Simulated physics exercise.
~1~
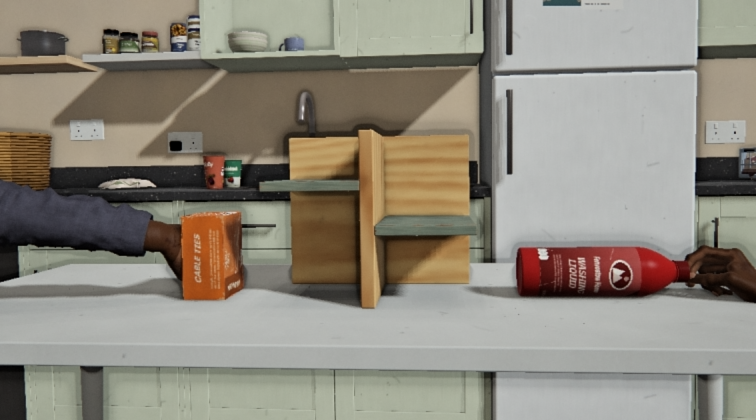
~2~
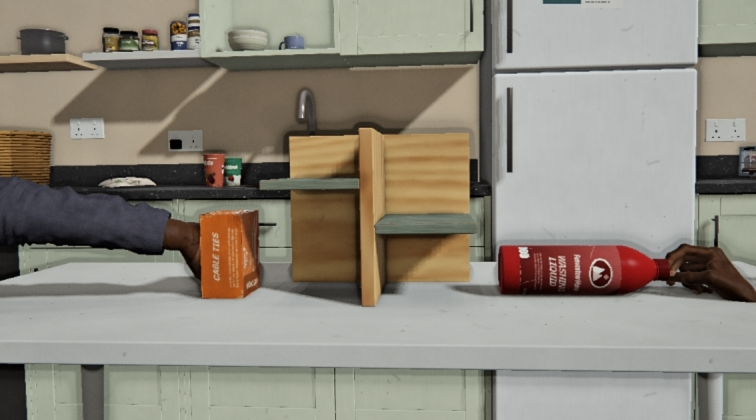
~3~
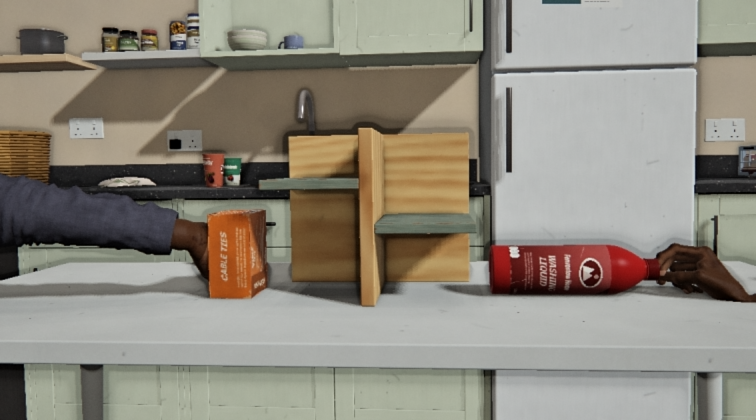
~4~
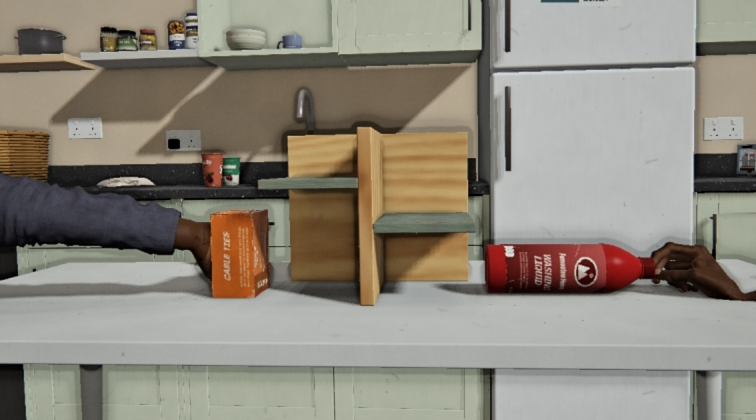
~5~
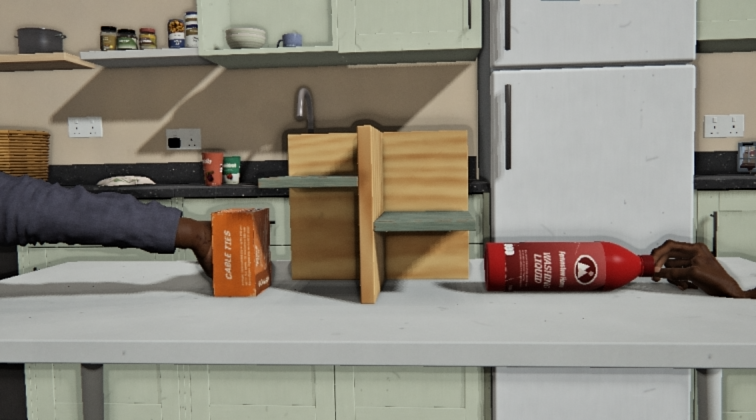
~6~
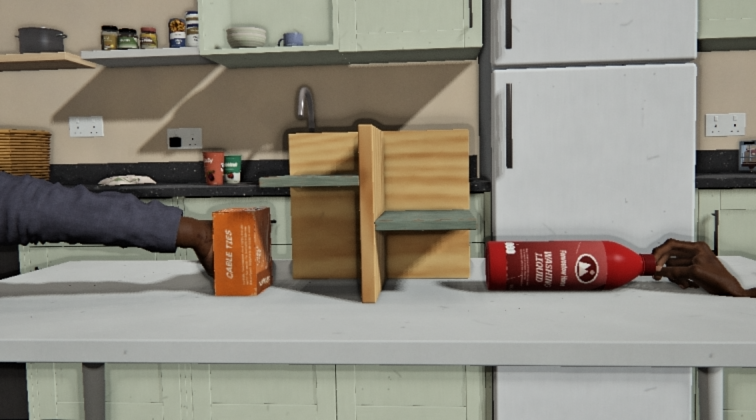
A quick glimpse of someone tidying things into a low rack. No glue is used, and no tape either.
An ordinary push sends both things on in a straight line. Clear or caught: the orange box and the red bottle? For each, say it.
In order: The orange box ends up underneath; the red bottle ends up underneath.
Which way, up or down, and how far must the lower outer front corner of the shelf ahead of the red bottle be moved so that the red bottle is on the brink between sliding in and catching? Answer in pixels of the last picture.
Some 20 pixels, down.
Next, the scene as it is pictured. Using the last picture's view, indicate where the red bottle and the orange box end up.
In the last picture they settle around (468, 266) and (304, 250) respectively.
Then, 0.30 s past the last view, orange box sliding up to the opening near (262, 250); red bottle sliding up to the opening near (549, 266).
Then, 0.50 s past the last view, orange box part of the way in near (290, 250); red bottle part of the way in near (522, 266).
Then, 0.70 s past the last view, orange box all the way in near (304, 250); red bottle part of the way in near (495, 266).
Finally, the orange box slides in, near (304, 250); the red bottle slides in, near (468, 266).
